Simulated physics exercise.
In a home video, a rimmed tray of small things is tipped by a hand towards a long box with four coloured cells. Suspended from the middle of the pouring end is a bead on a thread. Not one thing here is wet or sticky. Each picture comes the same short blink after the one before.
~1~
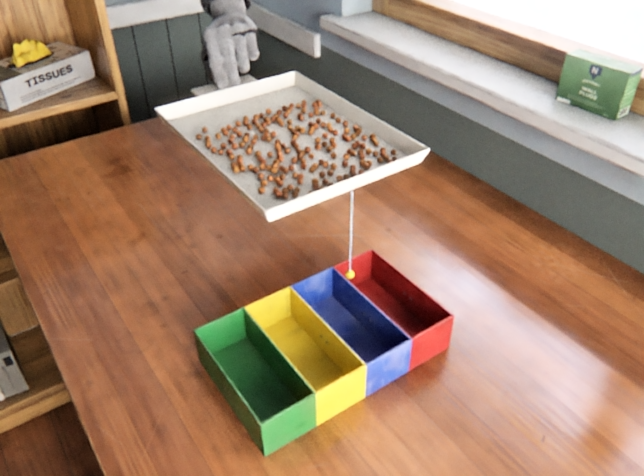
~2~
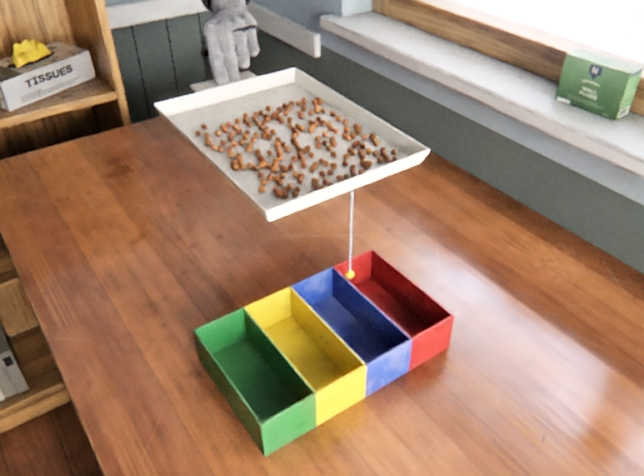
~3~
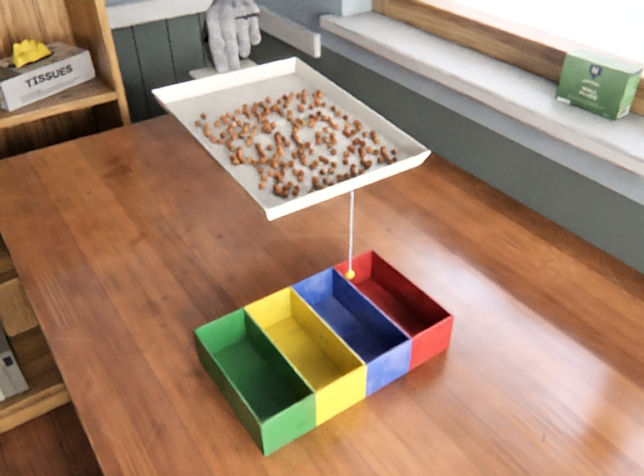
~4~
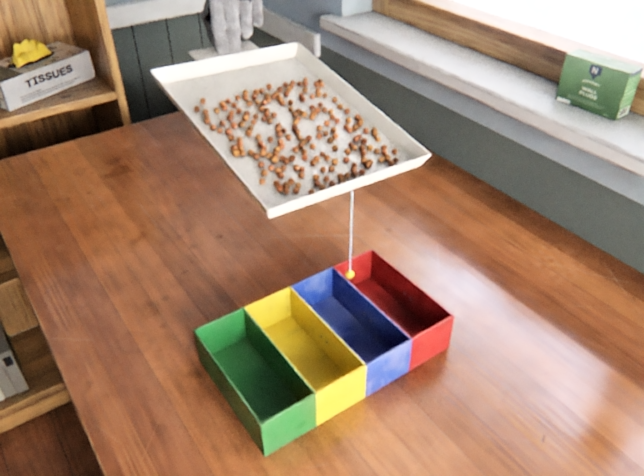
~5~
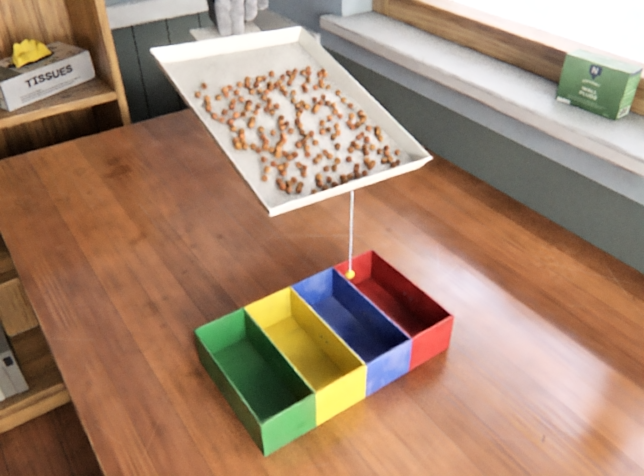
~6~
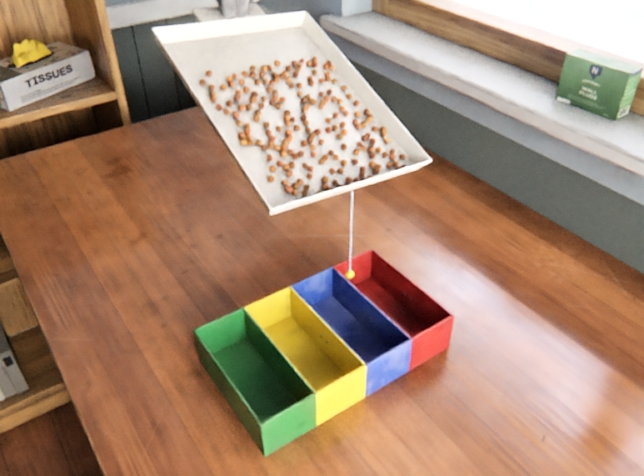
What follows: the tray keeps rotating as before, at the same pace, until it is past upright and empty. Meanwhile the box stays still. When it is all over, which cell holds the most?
The red cell holds the most.
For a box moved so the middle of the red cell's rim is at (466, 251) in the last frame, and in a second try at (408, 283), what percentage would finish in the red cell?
In order, 0 % and 50 %.
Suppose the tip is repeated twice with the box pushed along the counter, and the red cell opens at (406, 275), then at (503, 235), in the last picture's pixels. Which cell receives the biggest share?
The red one first, the cell in yellow second.
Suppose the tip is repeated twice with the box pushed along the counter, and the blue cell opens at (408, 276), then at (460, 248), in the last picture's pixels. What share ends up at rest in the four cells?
Close to 100 in a hundred, followed by close to 90 in a hundred.
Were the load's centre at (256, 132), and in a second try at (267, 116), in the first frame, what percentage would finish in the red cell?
Around 30 then around 20 per cent.
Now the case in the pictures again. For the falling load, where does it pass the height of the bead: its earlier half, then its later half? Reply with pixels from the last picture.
Points: About (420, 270), then about (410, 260).
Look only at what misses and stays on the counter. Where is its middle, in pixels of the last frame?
Their middle ends up at roughly (456, 300).
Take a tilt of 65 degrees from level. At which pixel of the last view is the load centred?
I'd put it at about (389, 177).
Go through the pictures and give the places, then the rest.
Corners of the pouring end at (268, 206) and (422, 148), level; middle of the load at (296, 146), cereal balls; bead on its thread at (350, 274); green cell at (290, 422); yellow cell at (341, 392); blue cell at (388, 365); red cell at (431, 340), in the first picture.
Corners of the pouring end at (269, 206) and (422, 149), level; middle of the load at (296, 144), in the second picture.
Corners of the pouring end at (269, 205) and (423, 150), tipped barely, lowest at the right corner; middle of the load at (297, 139), in the third picture.
Corners of the pouring end at (271, 204) and (423, 153), tipped a little, lowest at the right corner; middle of the load at (298, 132), in the fourth picture.
Corners of the pouring end at (272, 203) and (424, 155), tipped clearly, lowest at the right corner; middle of the load at (300, 126), in the fifth picture.
Corners of the pouring end at (274, 203) and (424, 158), tipped clearly, lowest at the right corner; middle of the load at (306, 123), all on the move; green cell at (290, 422); yellow cell at (341, 392); blue cell at (388, 365); red cell at (431, 340), in the sixth picture.
Soon, tray tipped steeply; most on the tray; about a quarter falling or outside the box.
A while on, tray tipped past a quarter turn; a stray few on the tray; about a quarter in the red cell; a small part in the blue cell; about two thirds falling or outside the box.
Towards the end, tray tipped past a quarter turn; about a third in the red cell; a small part in the blue cell; about half falling or outside the box.
Finally, tray tipped past a quarter turn; about a third in the red cell; a small part in the blue cell; none in the green cell; none in the yellow cell; about half outside the box.
